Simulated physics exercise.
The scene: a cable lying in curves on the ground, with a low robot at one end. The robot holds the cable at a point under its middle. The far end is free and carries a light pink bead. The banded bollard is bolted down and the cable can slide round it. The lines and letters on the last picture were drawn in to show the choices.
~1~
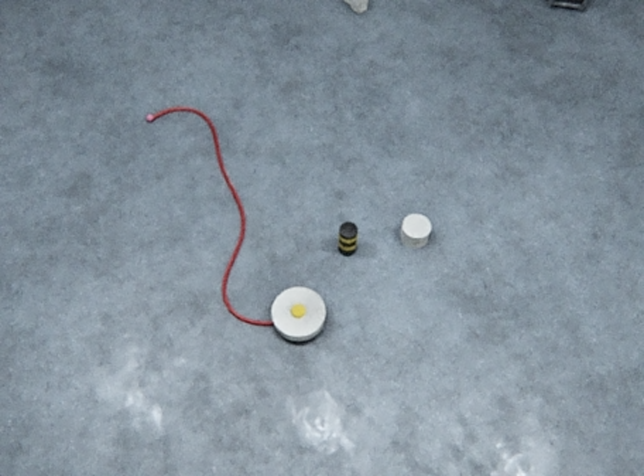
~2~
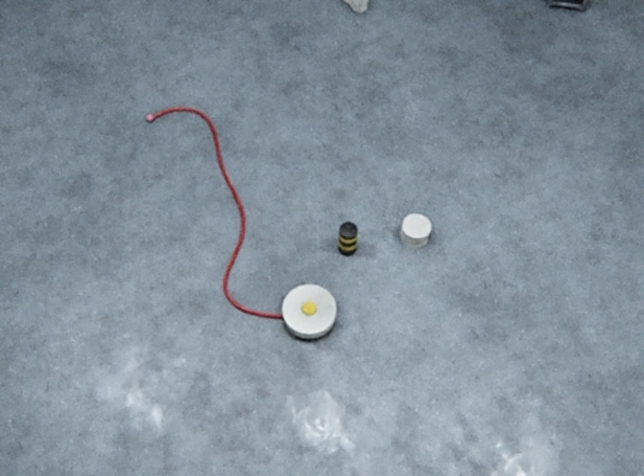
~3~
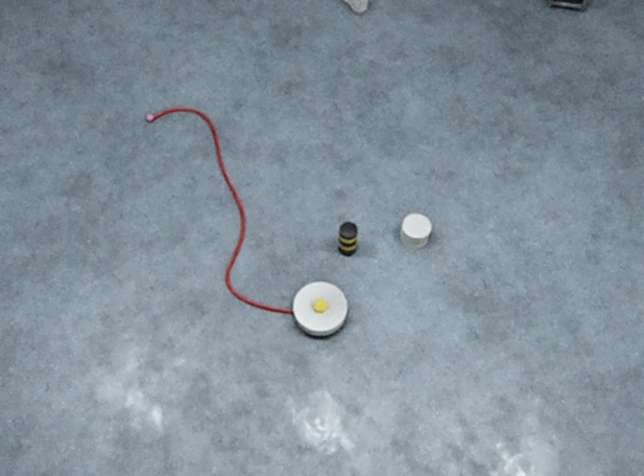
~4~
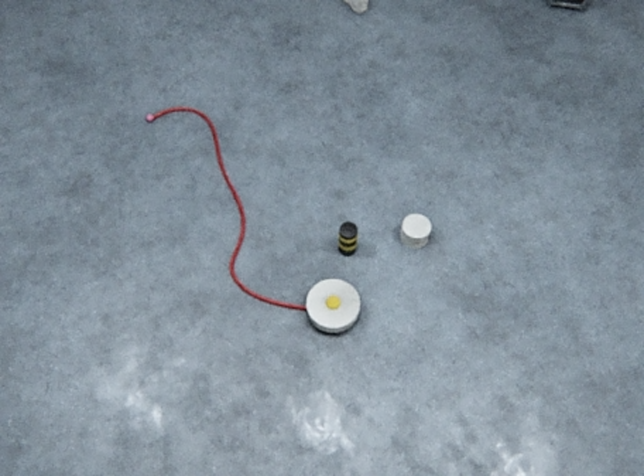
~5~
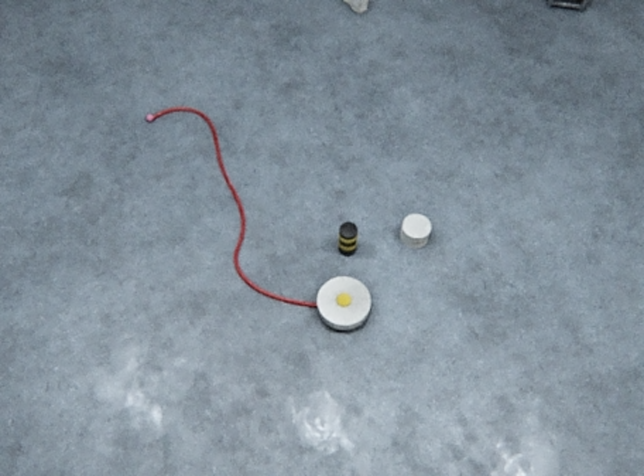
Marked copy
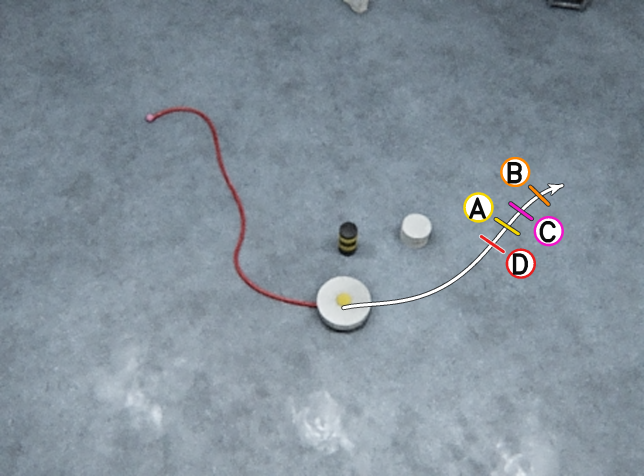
A low round white robot slides a short way right, drawing the red cable's end along.
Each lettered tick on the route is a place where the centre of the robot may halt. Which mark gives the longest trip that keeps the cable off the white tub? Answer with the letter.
It should halt at D.
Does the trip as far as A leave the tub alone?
No.
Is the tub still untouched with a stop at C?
No.
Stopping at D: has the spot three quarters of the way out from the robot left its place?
By then, yes.
On the marked copy, A at (507, 226); B at (539, 196); C at (521, 211); D at (492, 244); the route from (344, 308) via (473, 264) to (562, 186).
Taking D. A third of the way, robot (406, 296), middle of the cable (245, 204), free end (150, 118).
Two thirds of the way, robot (461, 272), middle of the cable (283, 212), free end (160, 115).
When it is over, robot (494, 240), middle of the cable (310, 230), free end (185, 128); only the bollard has been touched, if anything.
As for the rest, A brings the cable against the tub; B brings the cable against the tub; C brings the cable against the tub.
